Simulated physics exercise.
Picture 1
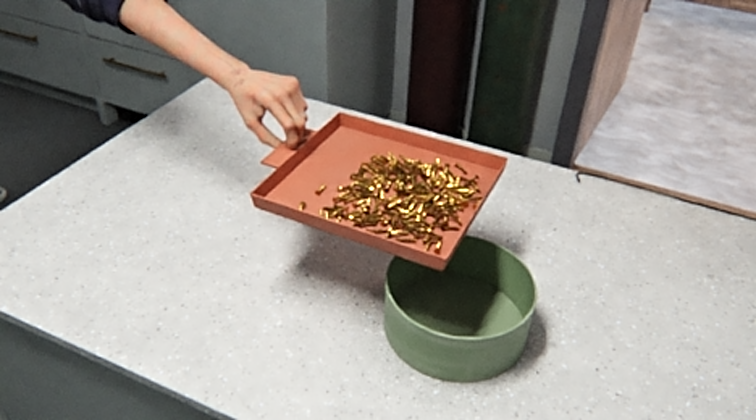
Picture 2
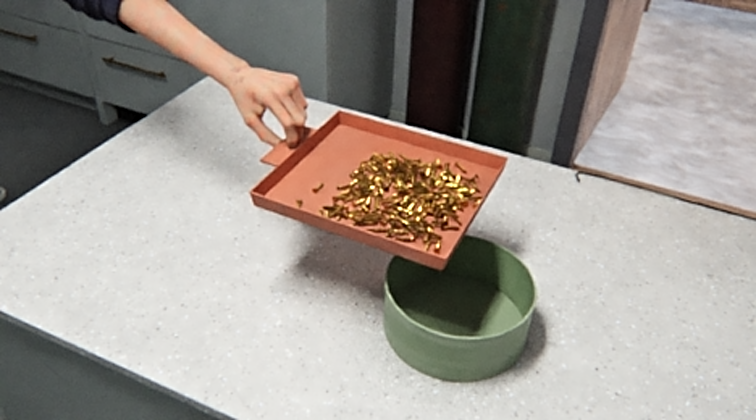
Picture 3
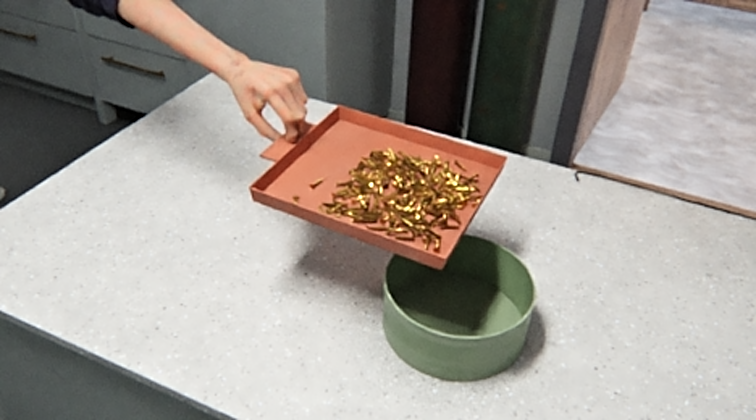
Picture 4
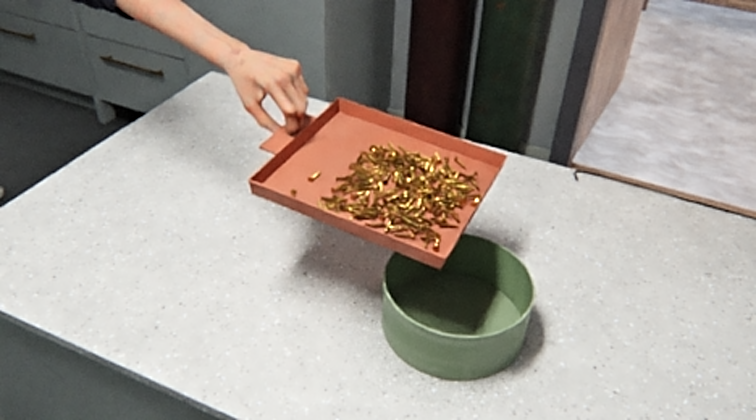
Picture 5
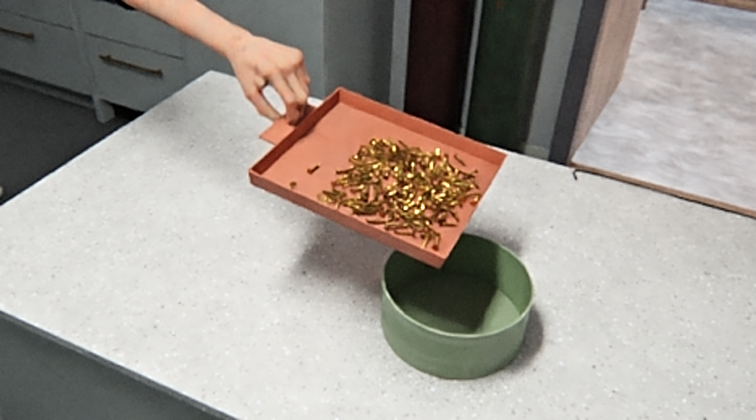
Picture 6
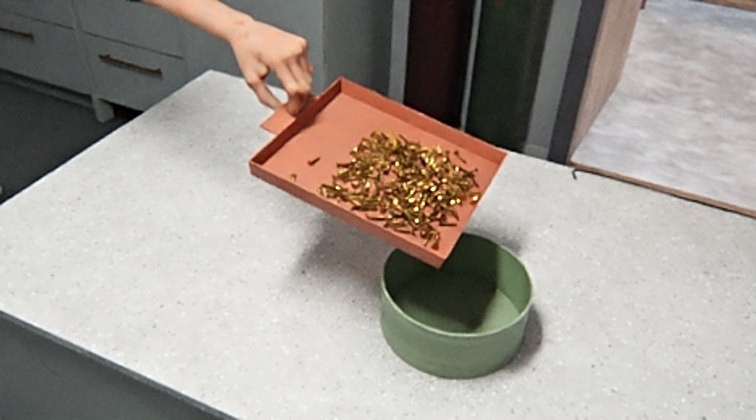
On a pale speckled counter, a hand slowly tilts a reddish tray of brass-coloured screws.
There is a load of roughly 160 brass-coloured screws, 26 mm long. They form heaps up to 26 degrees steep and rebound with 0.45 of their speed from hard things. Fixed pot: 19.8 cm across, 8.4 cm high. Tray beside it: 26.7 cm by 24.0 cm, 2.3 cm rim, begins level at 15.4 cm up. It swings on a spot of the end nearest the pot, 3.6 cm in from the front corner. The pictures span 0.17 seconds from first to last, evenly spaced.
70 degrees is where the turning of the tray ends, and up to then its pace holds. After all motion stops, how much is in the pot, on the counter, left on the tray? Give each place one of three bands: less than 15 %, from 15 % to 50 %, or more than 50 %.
Pot: Going to get a middle portion; counter: Going to get a small portion; tray: Going to get the main portion.
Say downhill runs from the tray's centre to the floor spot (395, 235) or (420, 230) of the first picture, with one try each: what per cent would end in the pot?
10 and 45 %.
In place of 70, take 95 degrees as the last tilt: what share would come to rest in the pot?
Estimated share: About 75 %.
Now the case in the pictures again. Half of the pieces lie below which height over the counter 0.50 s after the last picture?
Height: Around 18 cm.
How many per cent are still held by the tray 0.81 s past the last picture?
It works out to near 70 per cent of the load.
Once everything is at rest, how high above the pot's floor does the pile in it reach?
Roughly 1.0 cm.
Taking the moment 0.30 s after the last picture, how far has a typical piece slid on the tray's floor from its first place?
Roughly 3 cm.
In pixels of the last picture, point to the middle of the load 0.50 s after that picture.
I reckon close to (471, 204).
Then, 0.30 s after the last picture, tilt 40 degrees; the tray holds 100 %, the pot 0 %.
Then, 0.50 s after the last picture, tilt 60 degrees; the tray holds 100 %, the pot 0 %.
Then, 0.81 s after the last picture, tilt 70 degrees; the tray holds 70 %, the pot 15 %.
In the end, pot 30 %, counter 5 %, tray 65 %.
